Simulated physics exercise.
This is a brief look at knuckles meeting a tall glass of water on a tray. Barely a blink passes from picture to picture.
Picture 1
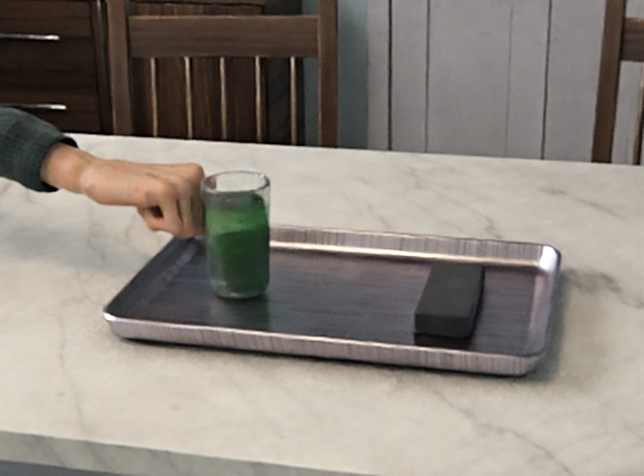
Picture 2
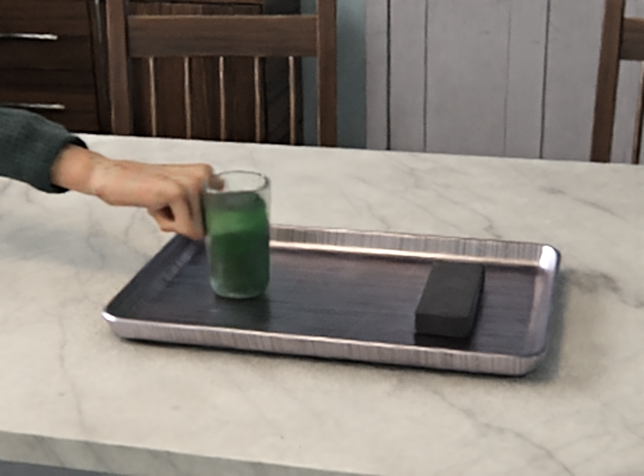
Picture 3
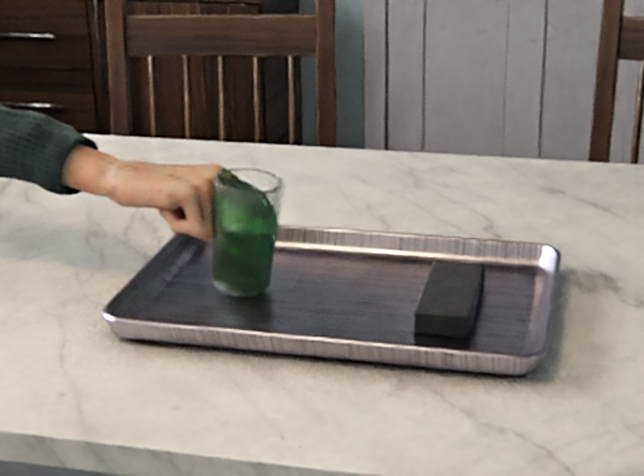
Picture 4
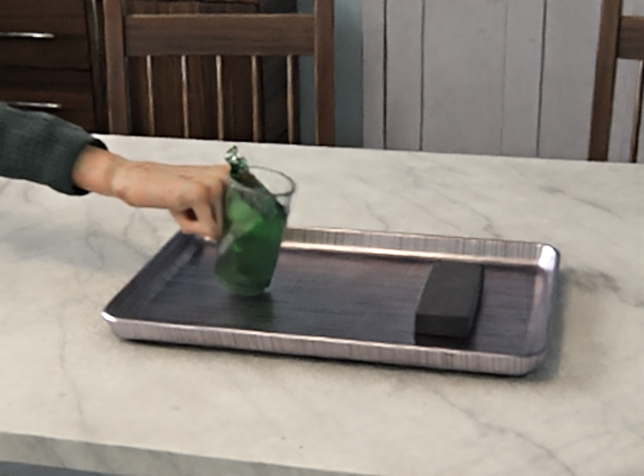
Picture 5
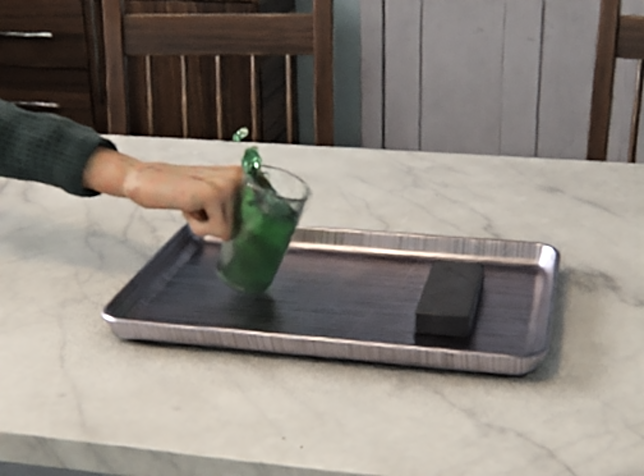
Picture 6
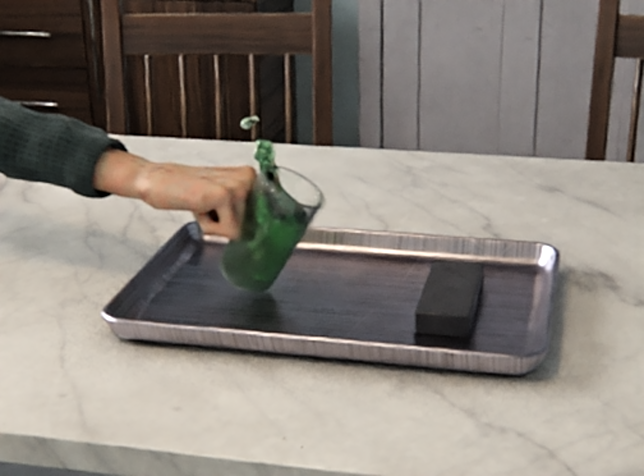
On a metal tray, knuckles push a glass of green liquid, tilting it right as liquid splashes up.
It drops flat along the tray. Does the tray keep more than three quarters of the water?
Most likely the amount going beyond the tray will not go above a quarter.
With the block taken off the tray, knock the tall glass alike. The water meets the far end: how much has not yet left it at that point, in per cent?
50 per cent or thereabouts.
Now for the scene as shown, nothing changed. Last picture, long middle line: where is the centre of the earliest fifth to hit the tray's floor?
About (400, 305).
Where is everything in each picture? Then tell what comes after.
In the first frame, it leans 0°; its right rim is at (266, 186); the water meets the walls at (210, 196) and (267, 201); the tray's far rim is at (552, 298); a block is fixed to the tray further along.
In the second frame, it leans 0°; its right rim is at (266, 186); the water meets the walls at (210, 196) and (266, 200).
In the third frame, it leans 7°; its right rim is at (280, 188); the water meets the walls at (223, 174) and (271, 203).
In the fourth frame, it leans 14°; its right rim is at (293, 191); the water meets the walls at (236, 172) and (287, 209); 2 per cent is over the edge.
In the fifth frame, it leans 21°; its right rim is at (307, 197); the water meets the walls at (243, 198) and (299, 213); 3 per cent is over the edge.
In the sixth frame, it leans 29°; its right rim is at (321, 204); the water meets the walls at (245, 215) and (310, 212); 4 per cent is over the edge.
A moment on, the tall glass lies on its side and 80 per cent is in the glass, 14 on the tray and 7 above or beyond its rim.
Next, the tall glass lies on its side and 41 per cent is in the glass, 41 on the tray and 18 above or beyond its rim.
Then the tall glass lies on its side and 25 per cent is in the glass, 54 on the tray and 21 above or beyond its rim.
Later the tall glass lies on its side and 13 per cent is in the glass, 69 on the tray and 18 above or beyond its rim.
Finally, 83 per cent is held by tray and glass, 17 is off the tray.
